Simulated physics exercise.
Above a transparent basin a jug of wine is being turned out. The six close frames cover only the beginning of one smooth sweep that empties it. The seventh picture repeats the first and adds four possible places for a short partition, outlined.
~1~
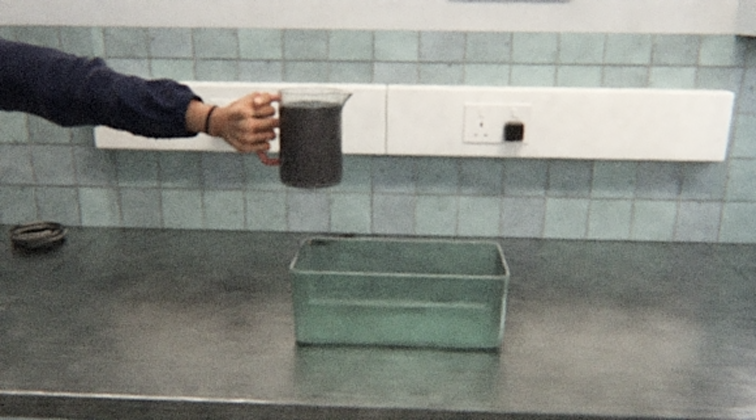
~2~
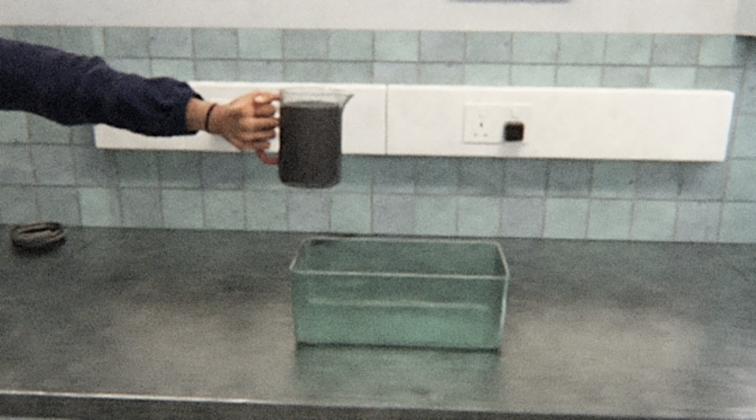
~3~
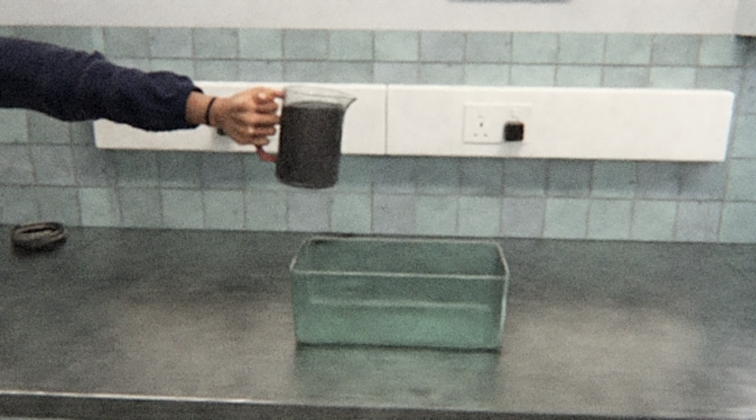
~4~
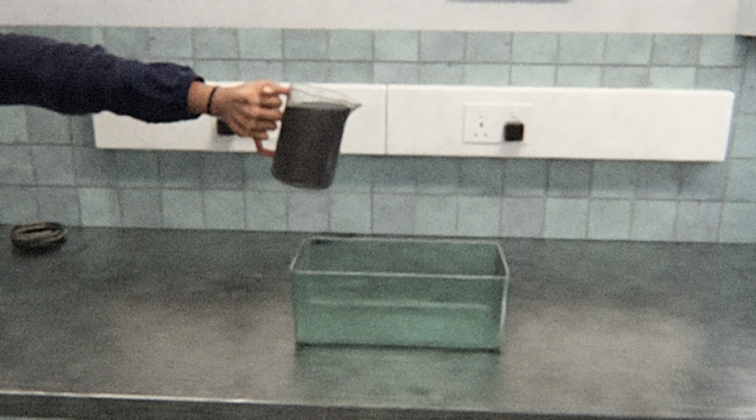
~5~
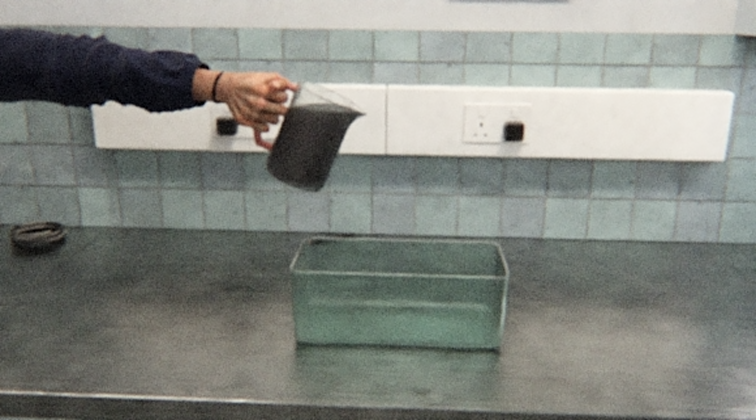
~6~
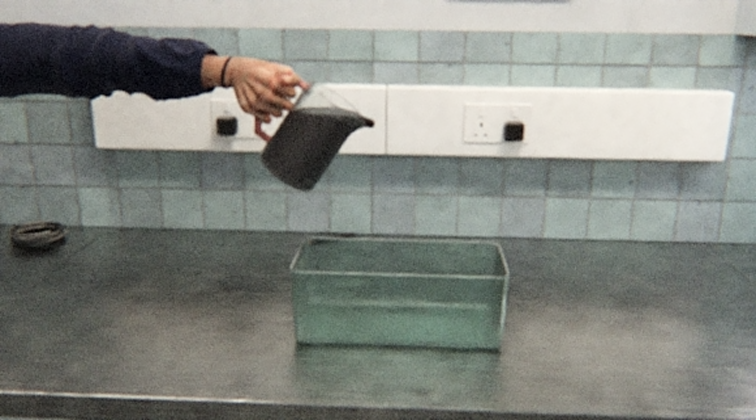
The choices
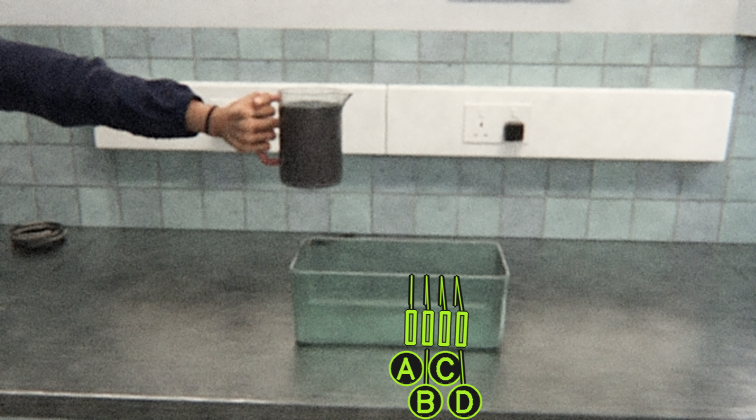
A glass jug of dark liquid, gripped by a hand reaching in from the left, hangs upright above a clear rectangular basin on a dark bench. The hand gradually tilts the jug to the right, its base swinging slightly left, until the dark liquid reaches the spout and just crosses the lip.
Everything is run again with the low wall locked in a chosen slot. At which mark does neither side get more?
Best: A.
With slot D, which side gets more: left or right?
More ends on the left.
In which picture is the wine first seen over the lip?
Picture 6.
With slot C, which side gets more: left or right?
More ends on the left.
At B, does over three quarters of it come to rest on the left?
Yes.
In lime, A at (410, 349); B at (427, 349); C at (443, 350); D at (460, 350).
For slot A, about 53 % ends left of the wall and 45 % right of it.
For slot B, about 86 % ends left of the wall and 7 % right of it; 8 % is lost outside.
For slot C, about 92 % ends left of the wall and 4 % right of it; 4 % is lost outside.
For slot D, about 95 % ends left of the wall and 3 % right of it.
